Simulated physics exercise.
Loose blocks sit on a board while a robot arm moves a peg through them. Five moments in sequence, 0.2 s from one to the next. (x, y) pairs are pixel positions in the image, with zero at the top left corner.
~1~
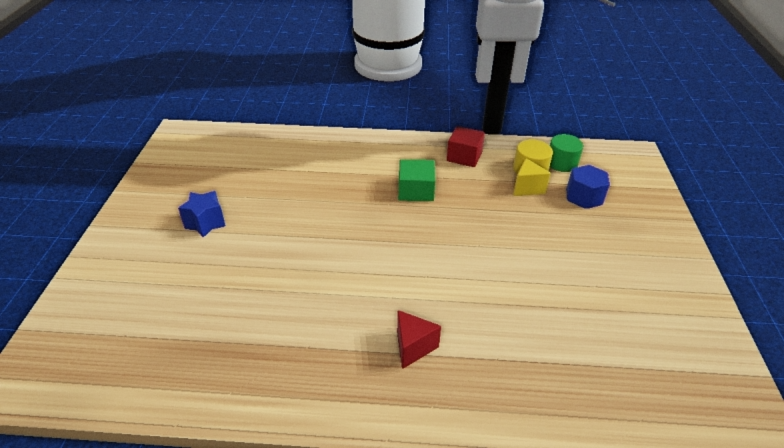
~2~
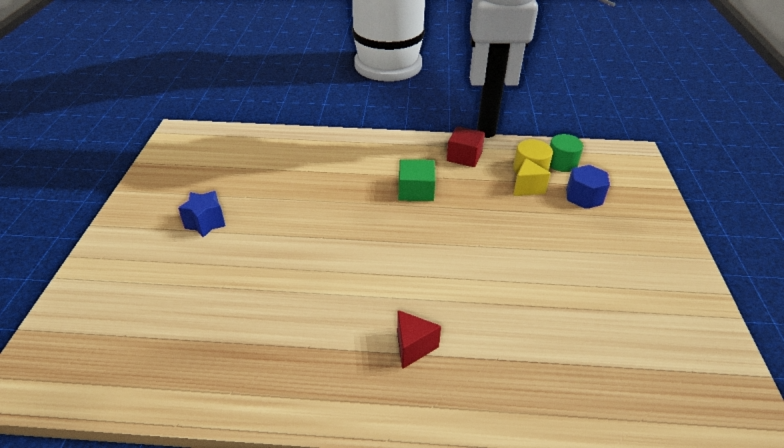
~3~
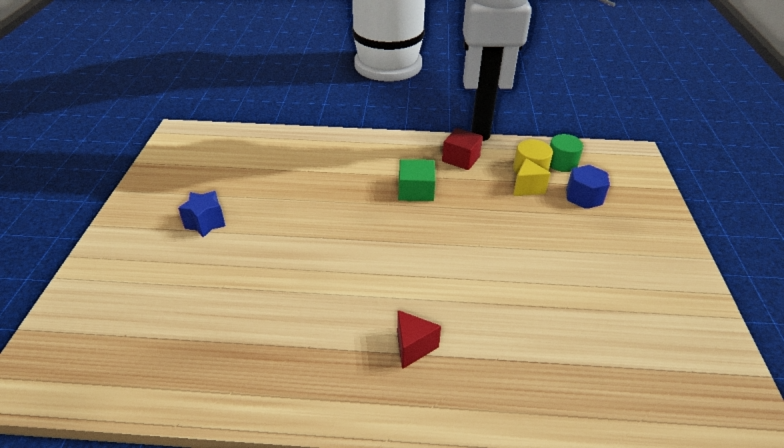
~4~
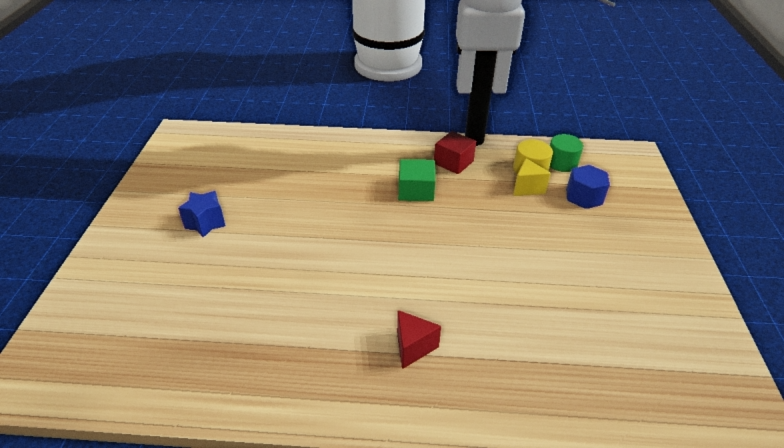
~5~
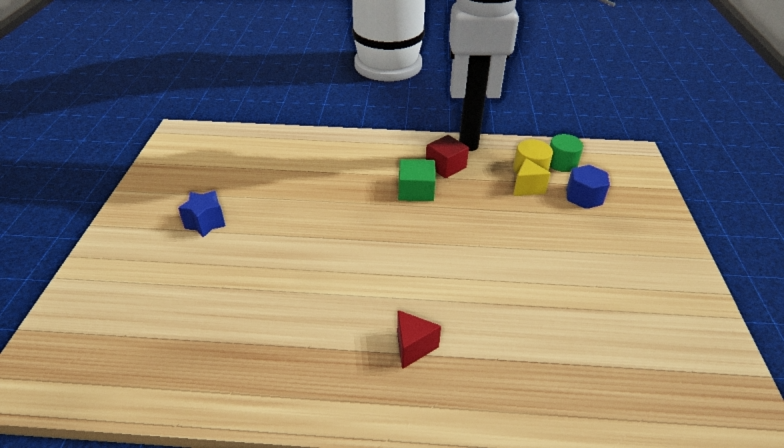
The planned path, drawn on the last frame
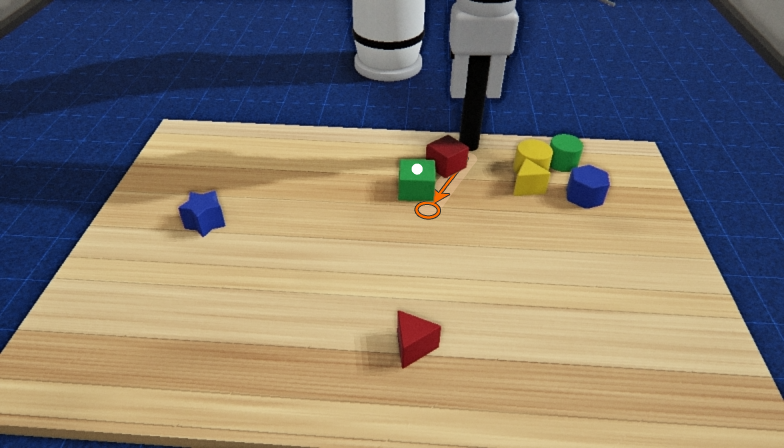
The clip opens on colored blocks scattered over a wooden board, with a robot arm's black peg standing at the far edge beside a red square block. The peg shifts slightly left and nearer, nudging and turning the red block a short way toward the green square block, while the other blocks stay still.
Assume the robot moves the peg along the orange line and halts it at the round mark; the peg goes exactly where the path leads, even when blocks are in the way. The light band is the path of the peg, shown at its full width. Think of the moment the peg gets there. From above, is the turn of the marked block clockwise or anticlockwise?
It ends up turned anticlockwise.
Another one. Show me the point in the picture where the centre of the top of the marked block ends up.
At (400, 174).
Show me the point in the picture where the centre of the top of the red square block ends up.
It is at (424, 155).
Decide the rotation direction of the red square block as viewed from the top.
Short answer: Clockwise.
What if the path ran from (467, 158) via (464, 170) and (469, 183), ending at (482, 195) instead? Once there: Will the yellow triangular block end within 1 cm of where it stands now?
Yes, that is how it ends up.
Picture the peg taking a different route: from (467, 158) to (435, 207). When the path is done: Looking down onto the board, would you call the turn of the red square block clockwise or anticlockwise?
The turn is clockwise.
The drawn path runs in a line from (467, 158) to (428, 210); the dot is on the green square block.
The first path, step by step. One third of the way, peg at (456, 162); green square block at (403, 174), turned 25° anticlockwise; red square block at (430, 154), turned 50° clockwise.
Two thirds of the way, peg at (443, 179); green square block at (400, 174), turned 40° anticlockwise; red square block at (424, 155), turned 65° clockwise.
At the end, peg at (429, 197); green square block at (400, 174), turned 40° anticlockwise; red square block at (424, 155), turned 65° clockwise; yellow disc not moved.
